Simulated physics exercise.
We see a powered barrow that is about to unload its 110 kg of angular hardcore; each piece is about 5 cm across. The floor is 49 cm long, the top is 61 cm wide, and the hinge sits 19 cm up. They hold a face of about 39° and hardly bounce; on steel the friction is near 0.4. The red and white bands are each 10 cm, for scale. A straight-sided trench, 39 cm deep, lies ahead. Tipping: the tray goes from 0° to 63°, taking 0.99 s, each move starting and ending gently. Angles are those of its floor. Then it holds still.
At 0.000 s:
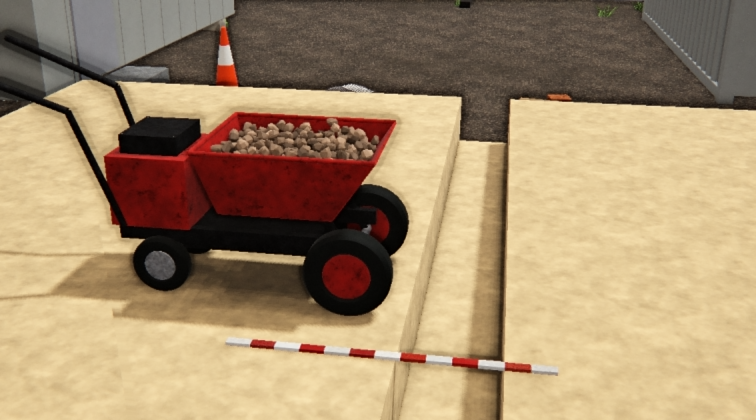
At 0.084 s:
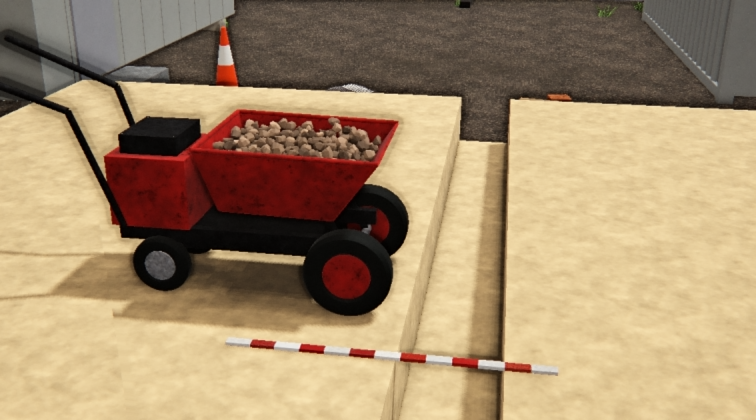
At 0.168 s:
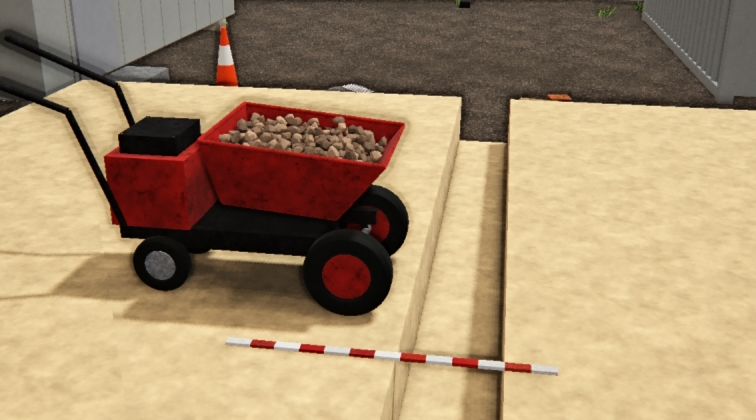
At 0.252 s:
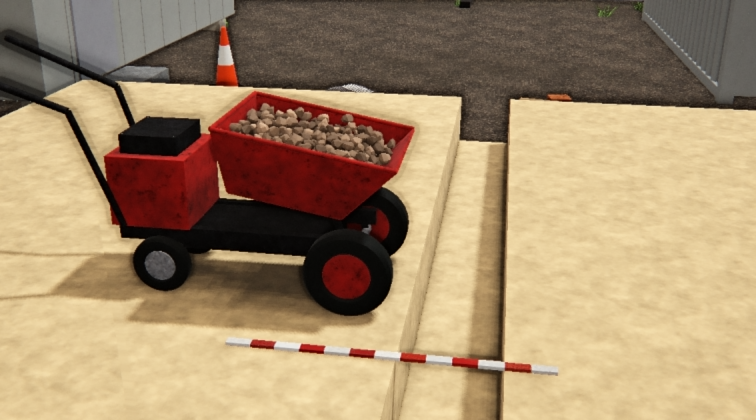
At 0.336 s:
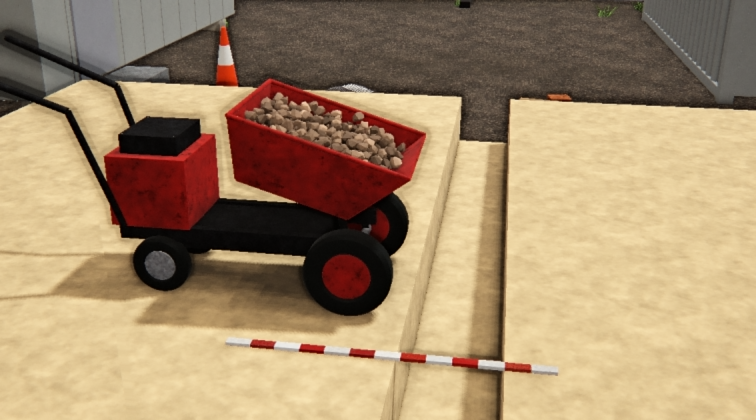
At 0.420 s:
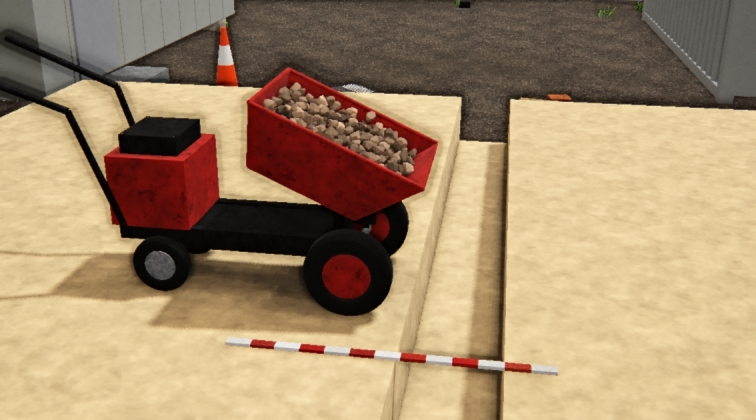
A red powered barrow with black wheels and handles, its tray heaped with brown stones, stands at left on a pale, sandy surface, seen from a raised, fixed side view. A straight trench lies to its right, with a red-and-white banded pole in front, an orange cone behind, and grey walls beyond. Slowly at first, the tray tilts steadily rightward, its left end rising while the stones shift inside.
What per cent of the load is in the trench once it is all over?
21 %.
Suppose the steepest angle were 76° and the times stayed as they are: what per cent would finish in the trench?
Share in trench: Approx. 60%.
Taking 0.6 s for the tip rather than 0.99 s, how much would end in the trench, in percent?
20 per cent.
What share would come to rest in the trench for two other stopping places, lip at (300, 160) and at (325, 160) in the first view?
From the first spot near 40, from the second near 40 per cent.
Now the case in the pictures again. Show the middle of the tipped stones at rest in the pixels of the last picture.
(510, 295).
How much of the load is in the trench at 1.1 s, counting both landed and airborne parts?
By that point it's something like 5 in a hundred.
After 0.7 s the floor is at 53°; 100 % in the tray; the foremost stones are at (453, 204).
After 1.1 s the floor is at 63°; 87 % in the tray, 7 % in the trench, 6 % past the trench; the foremost stones are at (543, 307).
After 1.4 s the floor is at 63°; 67 % in the tray, 12 % in the trench, 22 % past the trench; the foremost stones are at (623, 308).
After 3.4 s the floor is at 63°; 58 % in the tray, 21 % in the trench, 21 % past the trench; the foremost stones are at (657, 301).
